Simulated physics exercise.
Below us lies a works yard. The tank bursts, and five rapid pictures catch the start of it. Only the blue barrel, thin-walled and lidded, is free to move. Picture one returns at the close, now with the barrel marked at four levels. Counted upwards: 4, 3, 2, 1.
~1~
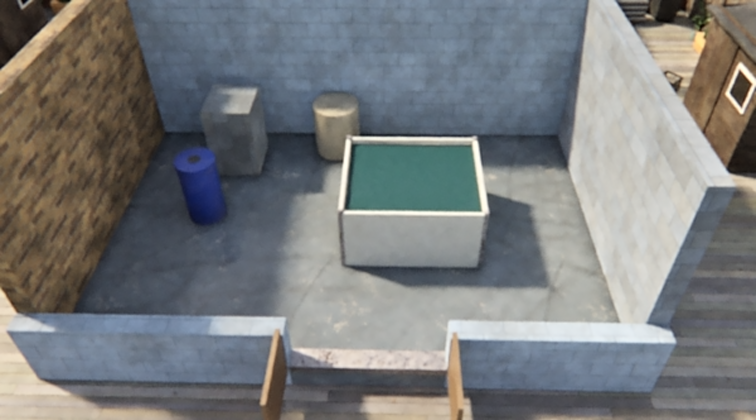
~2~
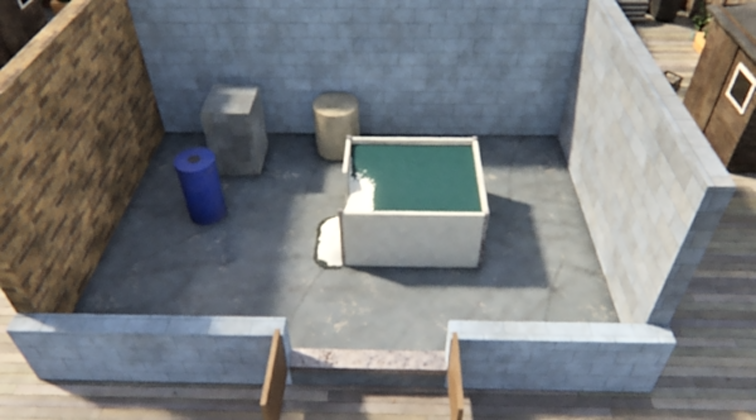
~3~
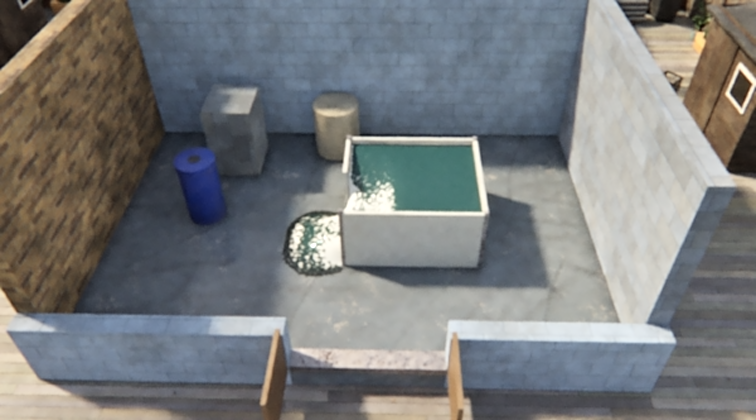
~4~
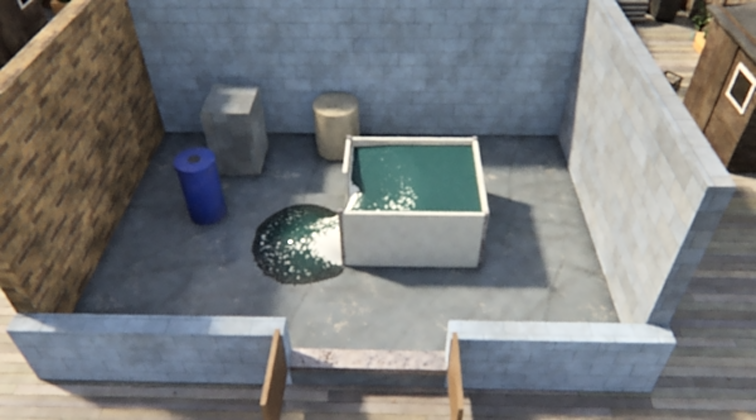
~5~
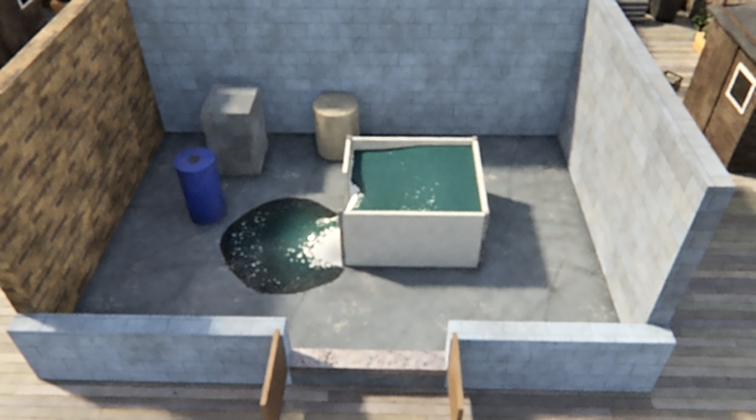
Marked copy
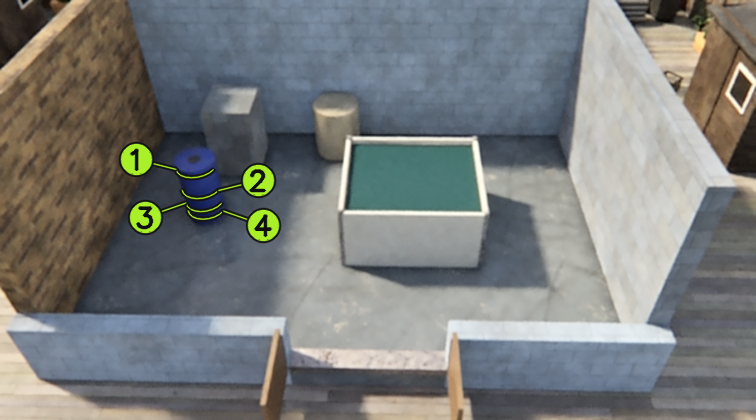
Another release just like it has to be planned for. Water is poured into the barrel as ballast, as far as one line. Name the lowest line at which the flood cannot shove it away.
Go for 2.
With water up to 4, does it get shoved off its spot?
Yes.
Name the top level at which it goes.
3 it is.
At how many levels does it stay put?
Two of them.
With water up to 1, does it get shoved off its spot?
No, that is safe.
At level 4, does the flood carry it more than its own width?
Yes, clearly.
In lime, 1 at (191, 177); 2 at (196, 198); 3 at (200, 211); 4 at (202, 219); from the bottom up 4, 3, 2, 1.
Choosing 1, it does not move.
Choosing 2, it does not move.
Choosing 3, it is pushed about its own width away.
Choosing 4, it is pushed about 3 times its own width away.
